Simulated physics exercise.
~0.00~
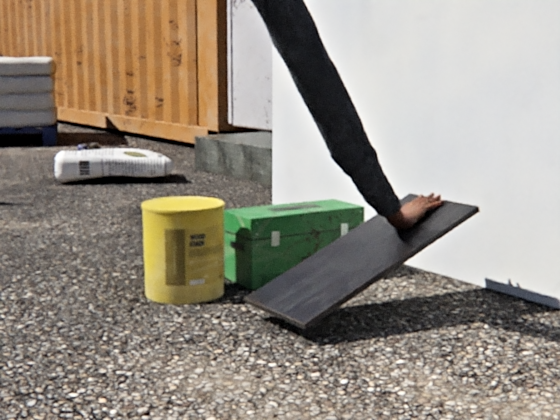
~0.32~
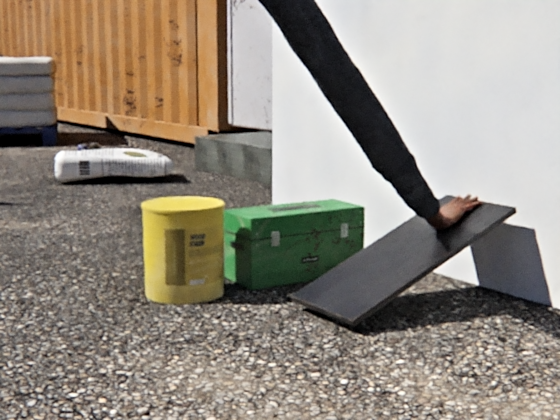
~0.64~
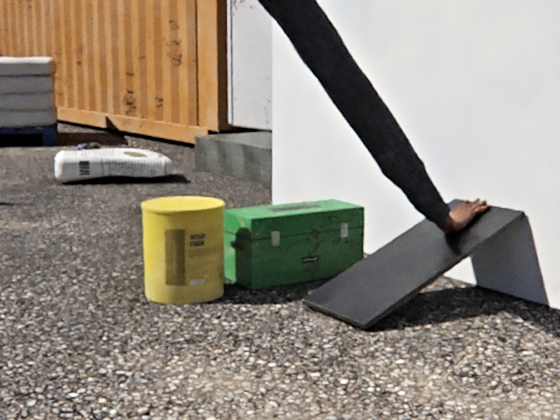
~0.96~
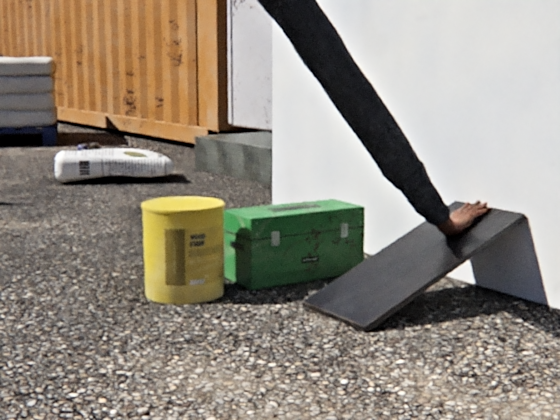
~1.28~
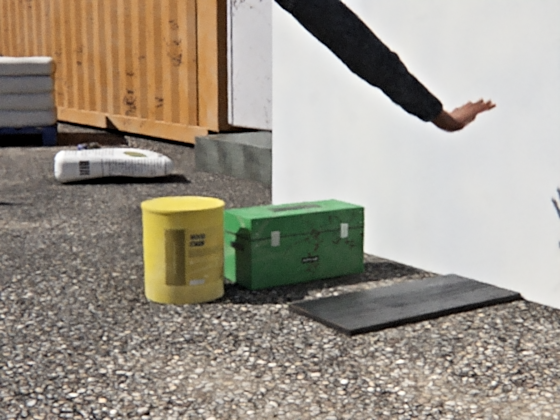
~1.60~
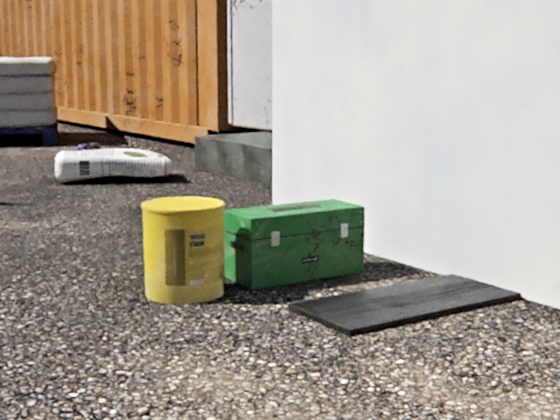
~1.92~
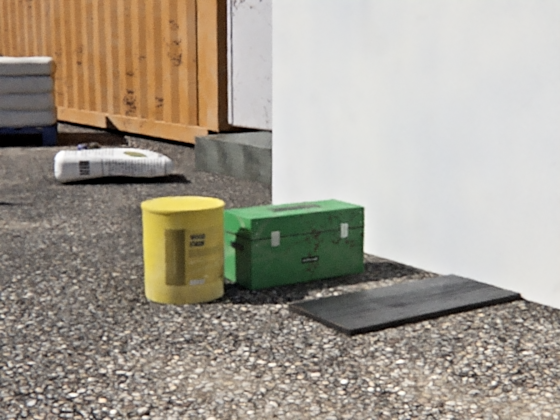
A hand leaning a black board against a white wall and letting go, the board dropping flat beside a green toolbox.
